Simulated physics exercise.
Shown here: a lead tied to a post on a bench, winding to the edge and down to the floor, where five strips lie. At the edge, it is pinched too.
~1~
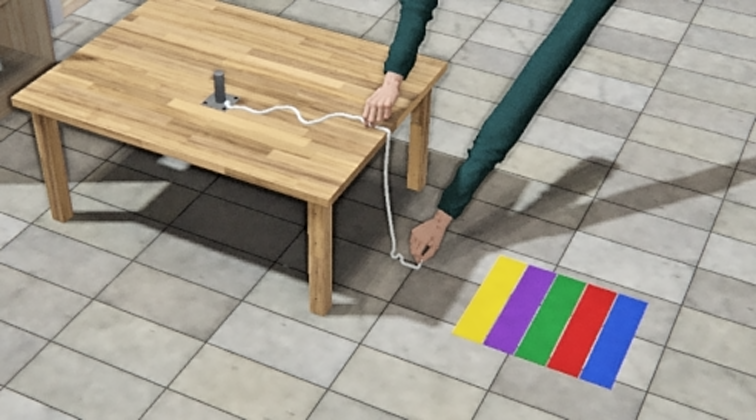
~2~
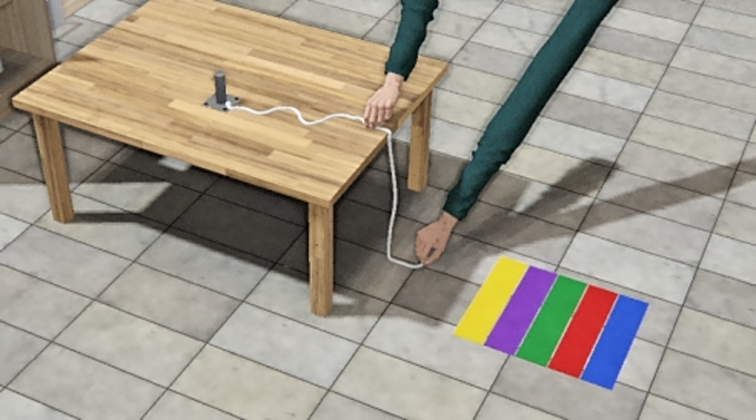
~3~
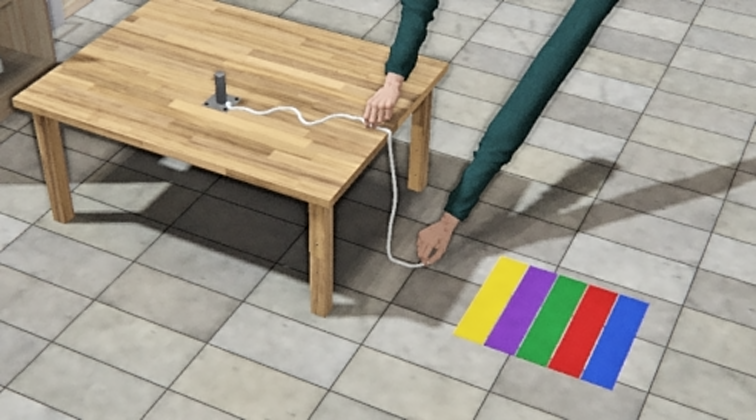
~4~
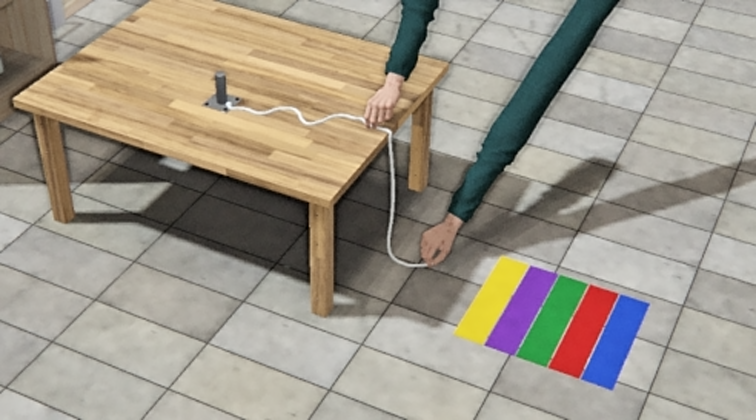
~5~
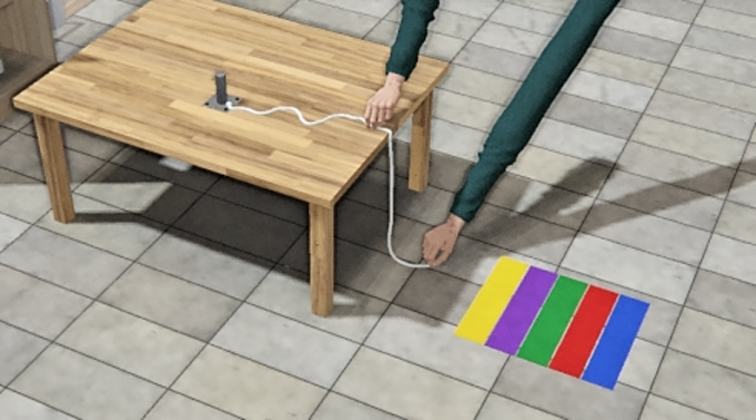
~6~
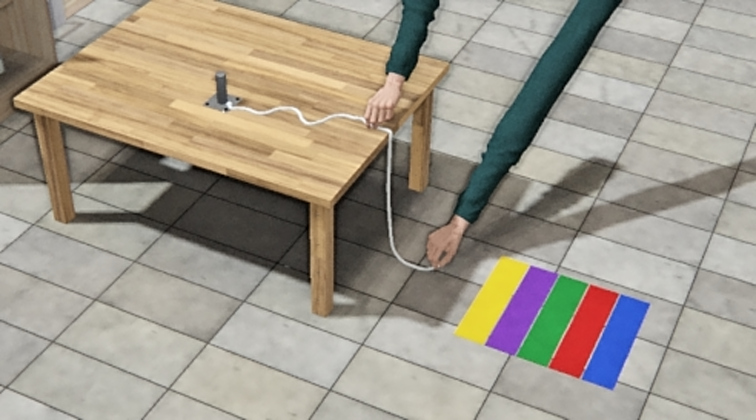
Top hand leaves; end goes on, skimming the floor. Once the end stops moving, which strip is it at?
It is at the green strip.
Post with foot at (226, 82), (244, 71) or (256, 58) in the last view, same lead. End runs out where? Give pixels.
Close to (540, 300), (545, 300) and (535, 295) in that order.
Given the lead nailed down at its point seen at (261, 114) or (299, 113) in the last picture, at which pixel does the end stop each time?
In order of the tries, close to (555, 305) and close to (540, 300).
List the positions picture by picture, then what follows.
The first frame shows end (421, 260); yellow (475, 324); purple (506, 334); green (538, 345); red (570, 356); blue (602, 367).
The second frame shows end (427, 262); lead through (249, 110) (300, 117) (354, 118) (390, 152) (395, 204) (388, 249).
The third frame shows end (428, 263).
The fourth frame shows end (432, 264); lead through (249, 110) (300, 117) (355, 119) (391, 152) (393, 204) (389, 250).
The fifth frame shows end (434, 265).
The sixth frame shows end (438, 266); lead through (250, 110) (301, 117) (355, 119) (390, 151) (389, 202) (395, 251).
Early on, end near (502, 287); over yellow.
Midway, end near (537, 299); over purple.
At the end of the slack, end near (560, 306); over green. Over green.
